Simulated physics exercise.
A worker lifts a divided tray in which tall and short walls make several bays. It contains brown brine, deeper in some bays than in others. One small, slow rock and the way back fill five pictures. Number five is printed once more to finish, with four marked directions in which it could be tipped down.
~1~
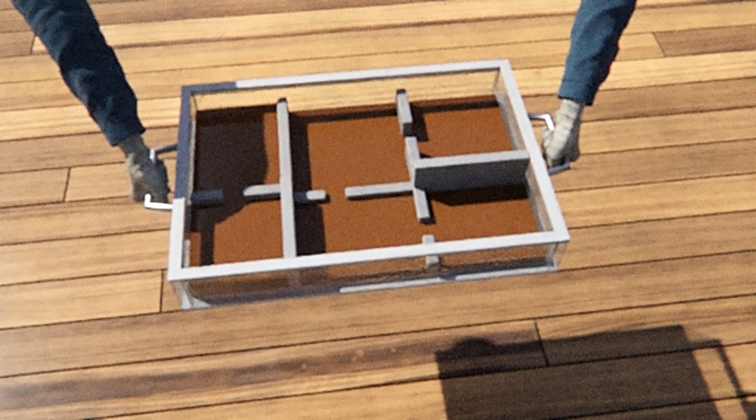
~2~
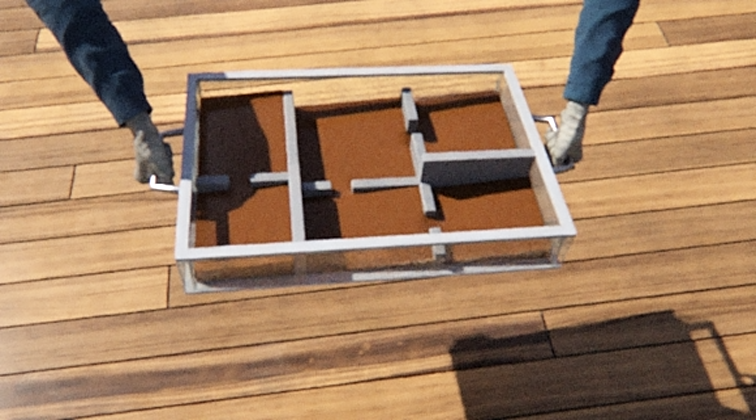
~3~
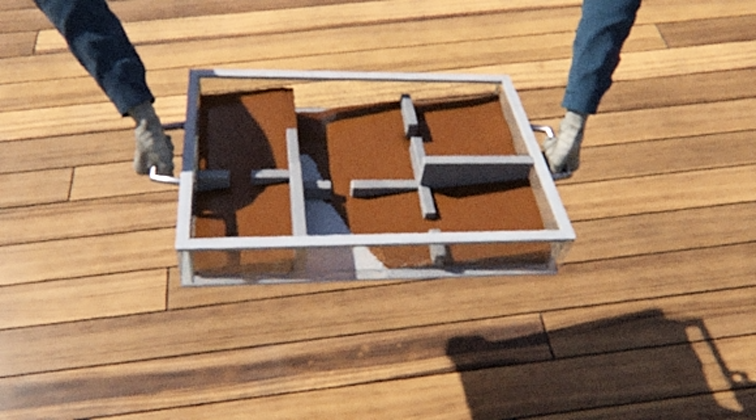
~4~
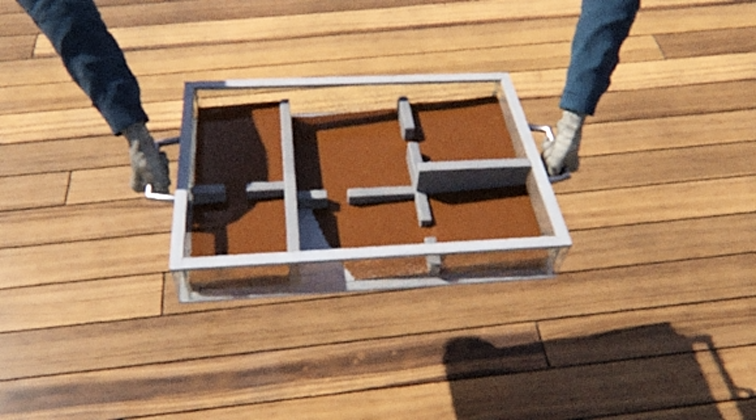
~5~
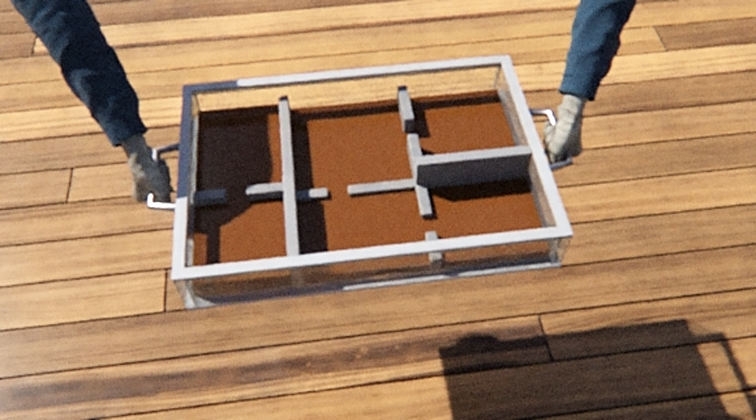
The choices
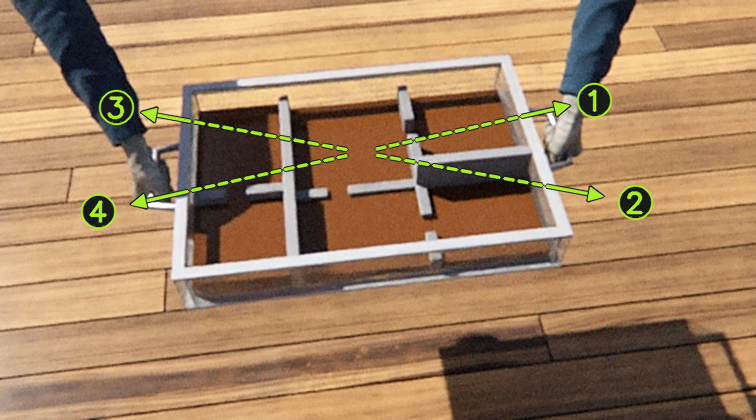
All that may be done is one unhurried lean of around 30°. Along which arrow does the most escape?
3 is best.
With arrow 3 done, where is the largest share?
That is the back left bay.
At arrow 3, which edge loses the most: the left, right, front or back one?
The left rim.
On the marked copy, 1 ends at (564, 106); 2 ends at (598, 195); 3 ends at (146, 113); 4 ends at (136, 203).
Choosing 1, about 58 % stays in the tray, the largest part in the back right bay.
Choosing 2, about 52 % stays in the tray, the largest part in the back right bay.
Choosing 3, about 32 % stays in the tray, the largest part in the back left bay.
Choosing 4, about 59 % stays in the tray, the largest part in the front left bay.
